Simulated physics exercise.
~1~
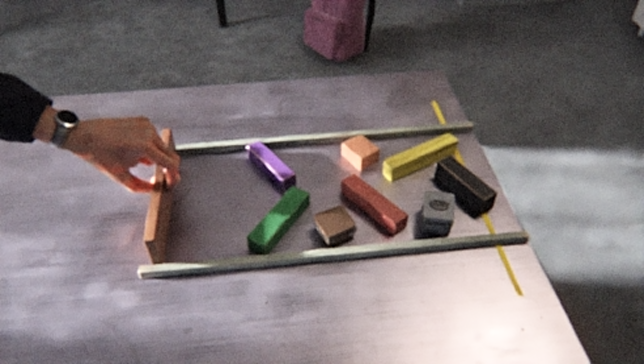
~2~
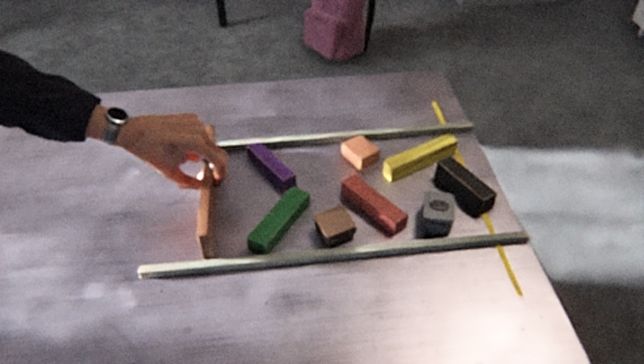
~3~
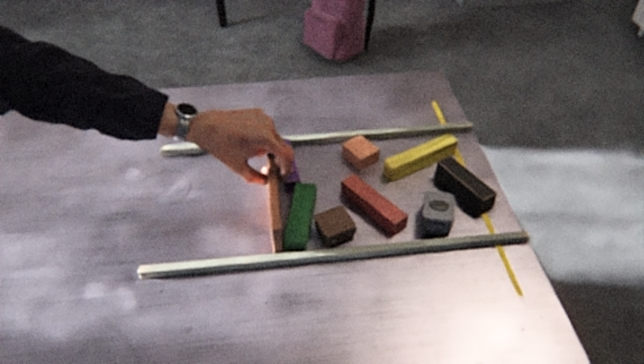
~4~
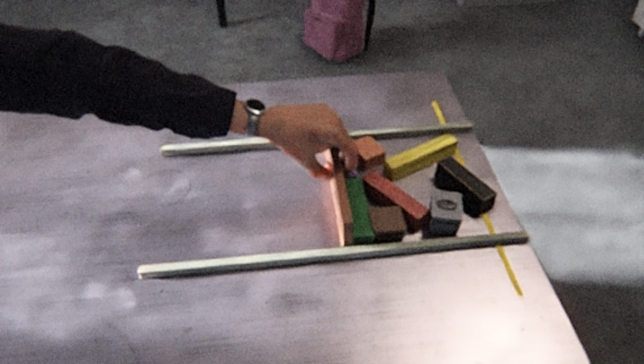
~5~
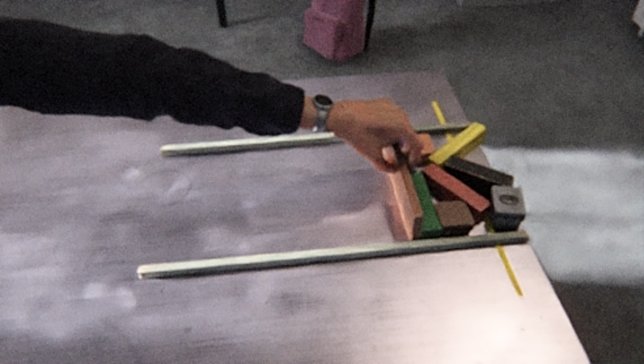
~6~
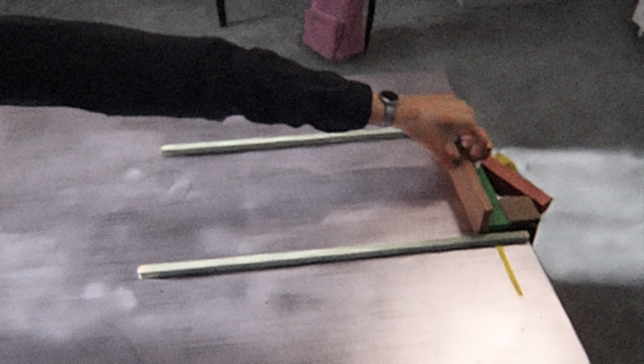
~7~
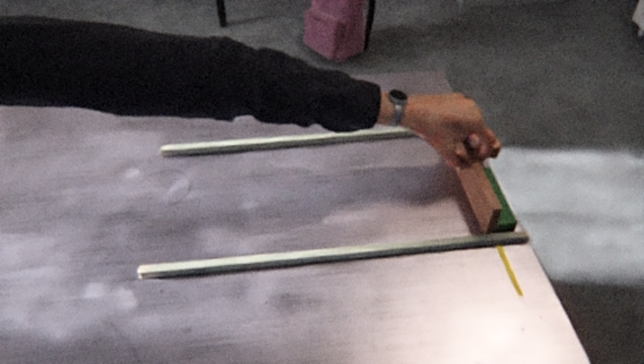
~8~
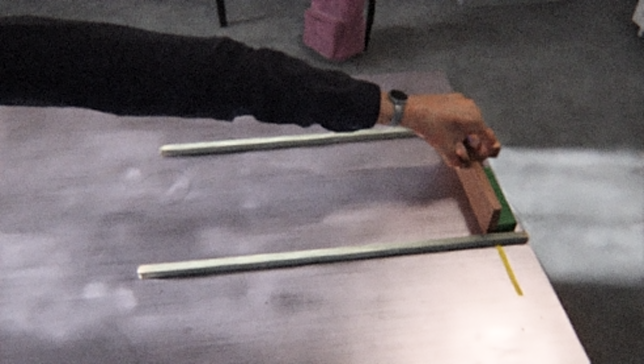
Hand pushing an upright board rightward between two rails, sweeping coloured blocks off the table edge and stopping with green stick remaining.
